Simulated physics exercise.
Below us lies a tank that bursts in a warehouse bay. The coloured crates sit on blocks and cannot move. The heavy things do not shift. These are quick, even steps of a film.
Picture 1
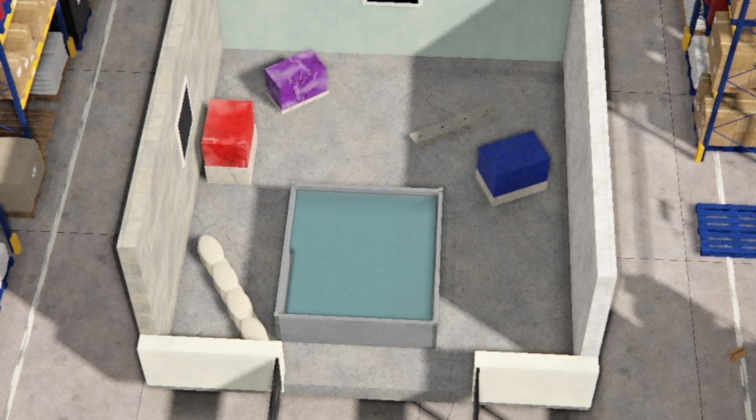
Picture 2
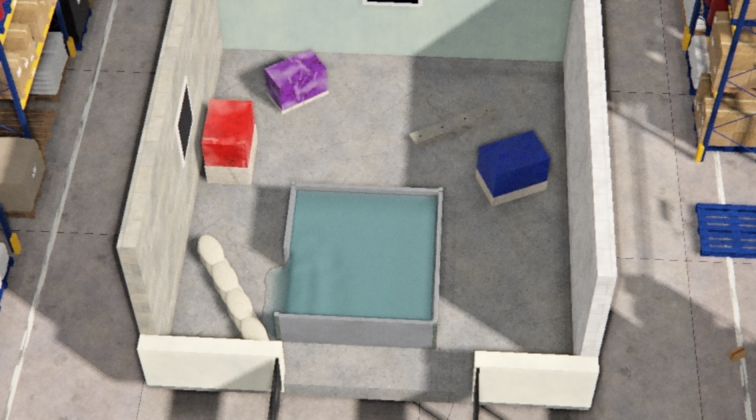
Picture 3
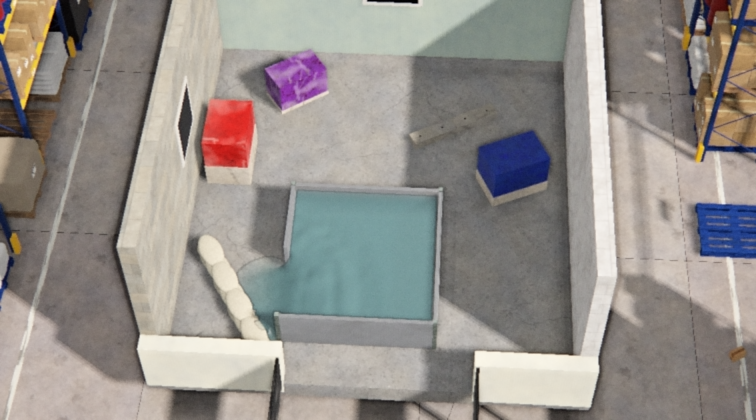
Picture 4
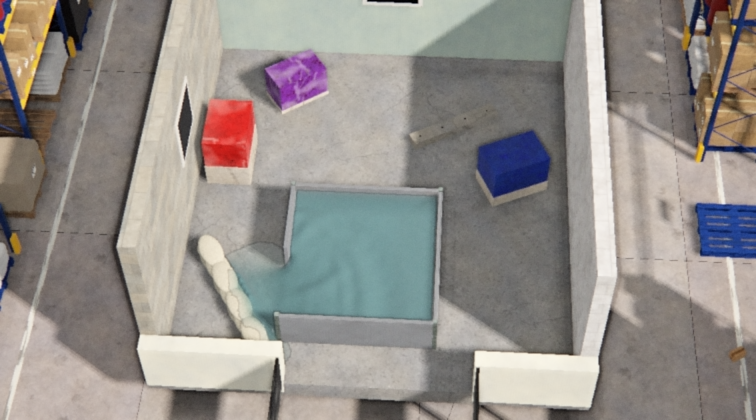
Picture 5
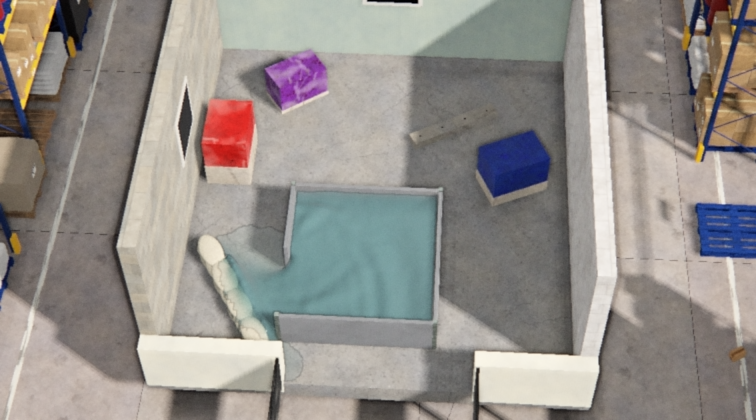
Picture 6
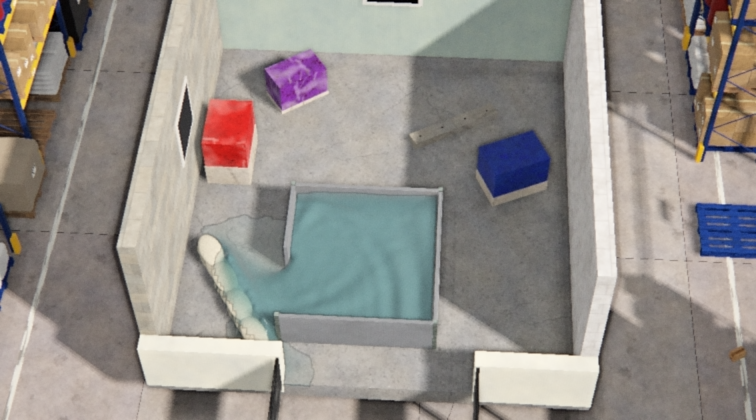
Water tank in a warehouse bay bursting open on its left side, water pouring out and spreading across the floor around pale sandbags.
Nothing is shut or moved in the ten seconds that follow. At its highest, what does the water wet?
One by one: The purple crate gets wet; the red crate stays dry; the blue crate stays dry.
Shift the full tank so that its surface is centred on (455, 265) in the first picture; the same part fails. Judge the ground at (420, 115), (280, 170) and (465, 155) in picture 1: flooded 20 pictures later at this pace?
One after the other: Clear, under water, no water.
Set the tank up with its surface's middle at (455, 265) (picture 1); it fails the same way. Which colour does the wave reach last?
The blue crate.
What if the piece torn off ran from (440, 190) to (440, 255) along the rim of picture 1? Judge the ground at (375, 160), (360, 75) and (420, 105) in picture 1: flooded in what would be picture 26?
In that order: Flooded, not flooded, no water.
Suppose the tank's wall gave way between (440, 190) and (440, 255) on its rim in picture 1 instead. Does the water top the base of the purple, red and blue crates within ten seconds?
Then: The purple one is topped, the red one escapes it, the blue one is wetted.
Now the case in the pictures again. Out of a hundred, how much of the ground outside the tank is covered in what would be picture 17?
About 30 per cent.
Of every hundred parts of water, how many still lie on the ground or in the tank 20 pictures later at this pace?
About 96 per cent.
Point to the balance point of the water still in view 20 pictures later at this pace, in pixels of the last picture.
At about (315, 253).
A moment on, water covers 20 % of the floor; the purple crate not reached, the red crate water round its plinth, the blue crate not reached.
Next, water covers 30 % of the floor; the purple crate water round its plinth, the red crate water round its plinth, the blue crate not reached.
Then, water covers 50 % of the floor; the purple crate water round its plinth, the red crate water round its plinth, the blue crate not reached.
Later, water covers 70 % of the floor; the purple crate water round its plinth, the red crate water round its plinth, the blue crate water round its plinth.
In the end, water covers 95 % of the floor; the purple crate was topped, the red crate stayed above the water, the blue crate stayed above the water.
